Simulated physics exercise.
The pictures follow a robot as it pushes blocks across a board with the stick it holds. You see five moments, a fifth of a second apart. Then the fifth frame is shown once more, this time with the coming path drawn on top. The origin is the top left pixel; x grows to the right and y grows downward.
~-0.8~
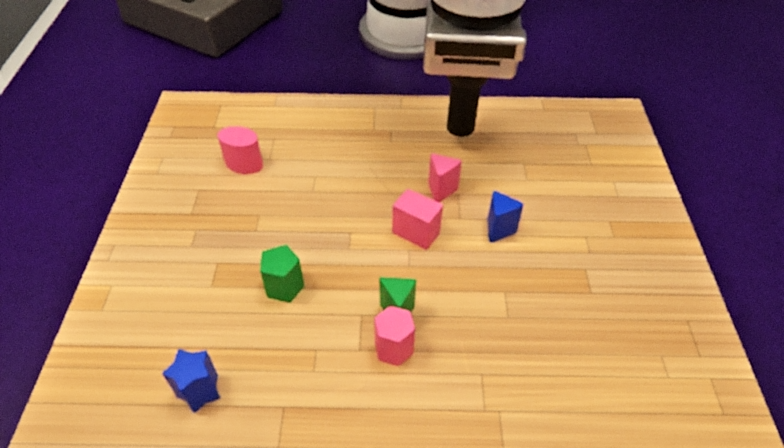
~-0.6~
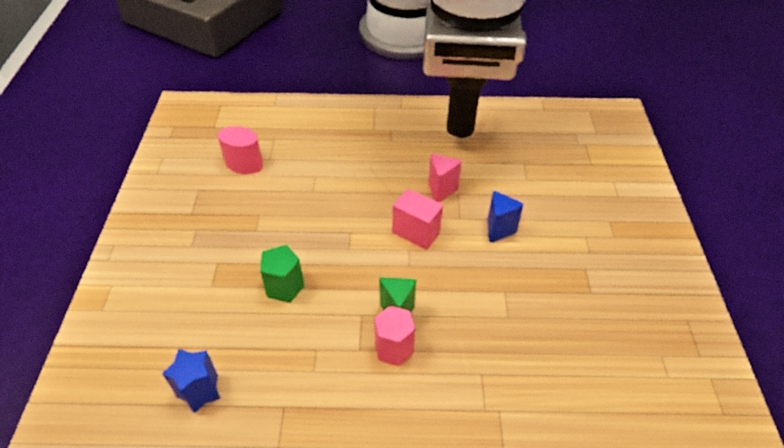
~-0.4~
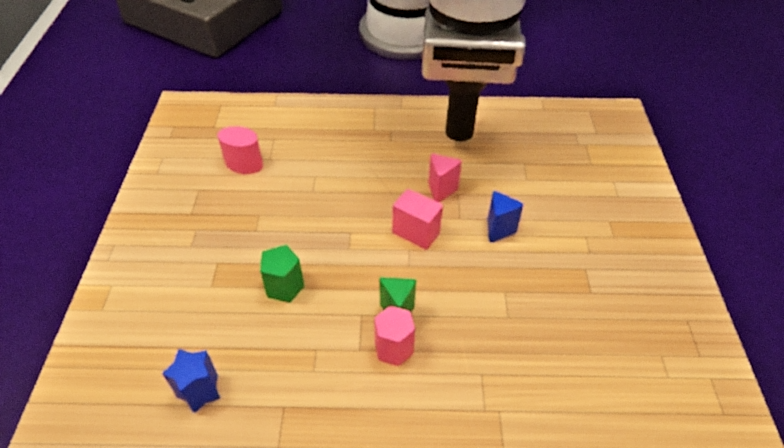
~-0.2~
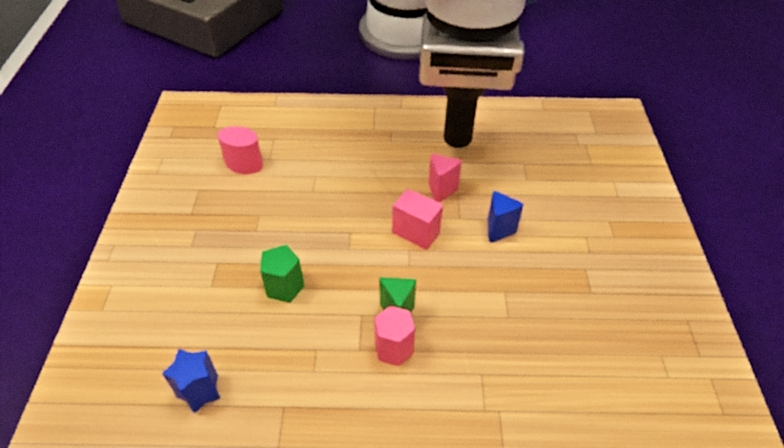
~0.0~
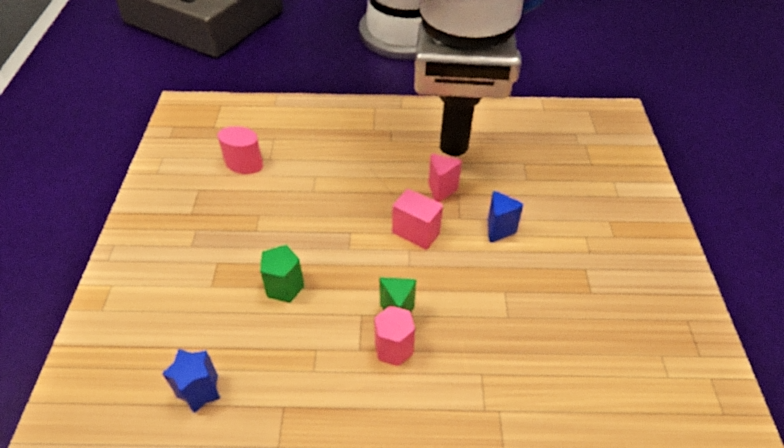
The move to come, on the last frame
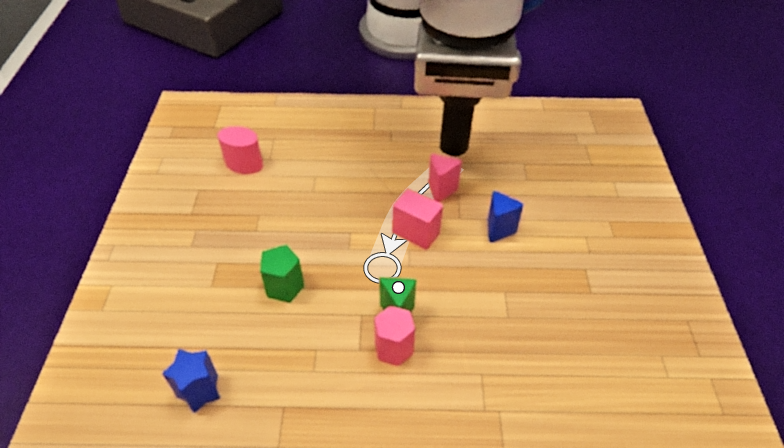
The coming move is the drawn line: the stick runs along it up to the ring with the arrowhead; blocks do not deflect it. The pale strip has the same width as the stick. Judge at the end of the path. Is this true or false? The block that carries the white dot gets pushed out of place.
That claim is false.
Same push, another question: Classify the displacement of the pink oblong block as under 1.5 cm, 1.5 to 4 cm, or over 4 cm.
The answer is 1.5 to 4 cm.
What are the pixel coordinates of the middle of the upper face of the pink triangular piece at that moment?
The top centre is at (438, 185).
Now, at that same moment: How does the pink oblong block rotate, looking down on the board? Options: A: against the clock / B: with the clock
I choose A.
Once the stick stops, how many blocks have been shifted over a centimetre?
Shifted over 1 cm: Two.
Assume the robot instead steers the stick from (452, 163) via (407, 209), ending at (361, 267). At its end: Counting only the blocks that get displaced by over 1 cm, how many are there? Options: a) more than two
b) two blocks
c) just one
My answer is option b.
The line goes from (452, 163) over (409, 207) to (382, 268); the dot is on the green triangular piece.
What follows on the original path. One third of the way, stick (423, 175); pink triangular piece (438, 180), turned 50° anticlockwise.
Two thirds of the way, stick (399, 210); pink oblong block (417, 219), turned 55° anticlockwise; pink triangular piece (438, 185), turned 75° anticlockwise.
At the end, stick (382, 252); green triangular piece unmoved; pink oblong block (421, 232), turned 105° anticlockwise; pink triangular piece (438, 185), turned 75° anticlockwise.
